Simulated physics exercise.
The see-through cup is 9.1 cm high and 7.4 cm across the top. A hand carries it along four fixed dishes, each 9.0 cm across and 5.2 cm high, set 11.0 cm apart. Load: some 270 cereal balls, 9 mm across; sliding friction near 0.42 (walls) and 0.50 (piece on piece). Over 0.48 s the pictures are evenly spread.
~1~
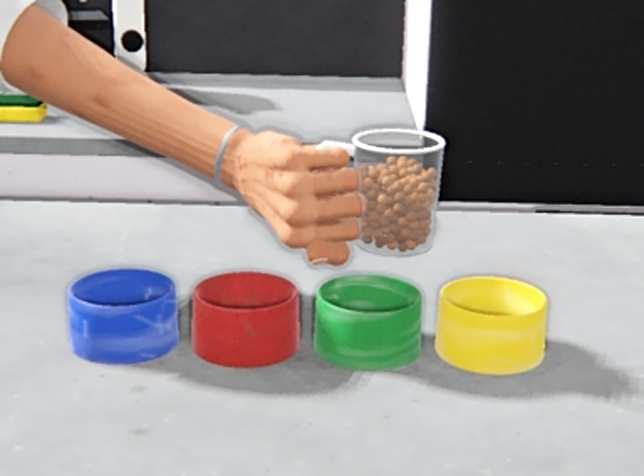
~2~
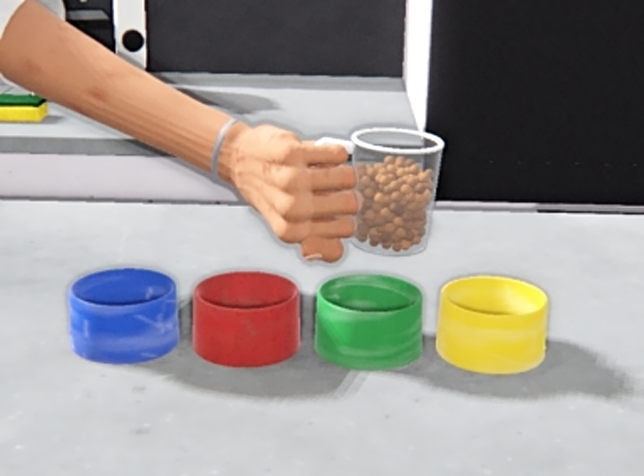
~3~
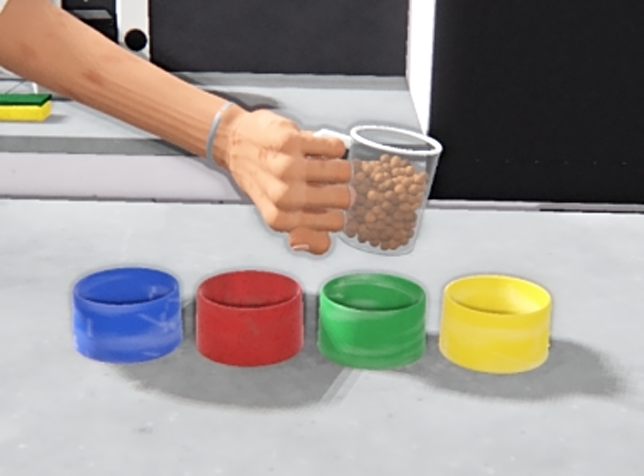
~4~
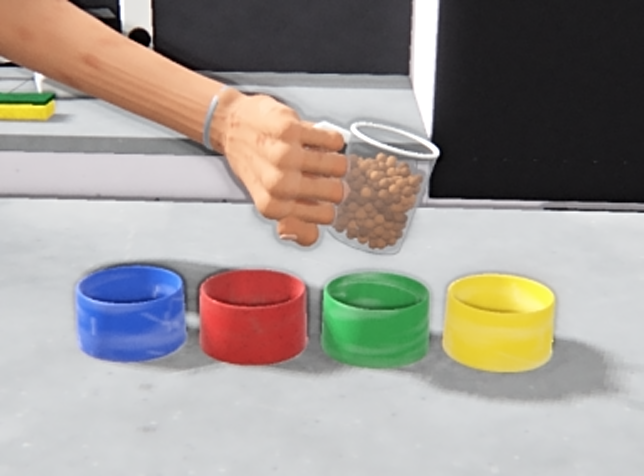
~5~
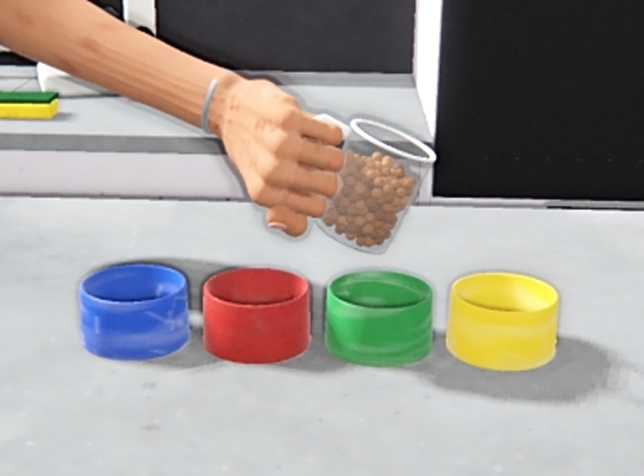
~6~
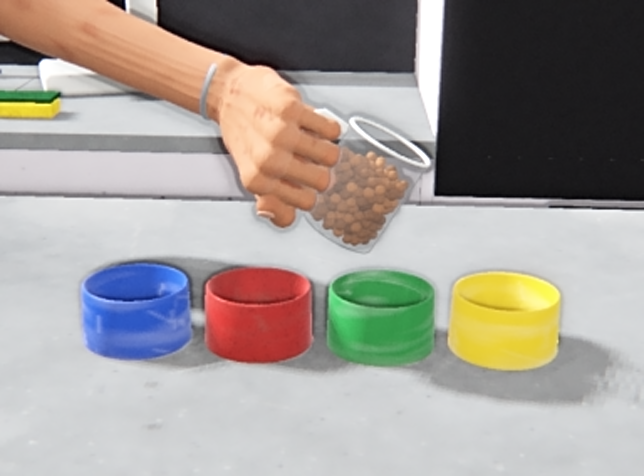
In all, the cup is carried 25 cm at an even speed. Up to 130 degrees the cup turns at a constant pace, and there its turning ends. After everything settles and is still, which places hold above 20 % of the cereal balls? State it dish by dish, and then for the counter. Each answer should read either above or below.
Red - above, blue - below, green - below, yellow - below, counter - below.
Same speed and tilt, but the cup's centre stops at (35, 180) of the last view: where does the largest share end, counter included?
Result: Largest portion at red.
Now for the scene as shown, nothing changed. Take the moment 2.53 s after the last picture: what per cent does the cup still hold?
Approx. 0 % - an estimate.
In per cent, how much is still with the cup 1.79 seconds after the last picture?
Some 0 per cent of the load.
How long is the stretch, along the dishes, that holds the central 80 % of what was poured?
That stretch comes to around 6 cm.
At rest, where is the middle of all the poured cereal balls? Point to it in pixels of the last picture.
Centre at rest: Approx. (262, 317) px.
Then, 1.07 s after the last picture, tilt 99 degrees; cup holds 95 %, green 5 %.
Then, 1.79 s after the last picture, tilt 130 degrees; cup holds 0 %, red 90 %, green 5 %.
Then, 2.53 s after the last picture, tilt 130 degrees; cup holds 0 %, red 90 %, green 5 %.
In the end, red 90 %, blue 0 %, green 5 %, yellow 0 %, counter 10 %.
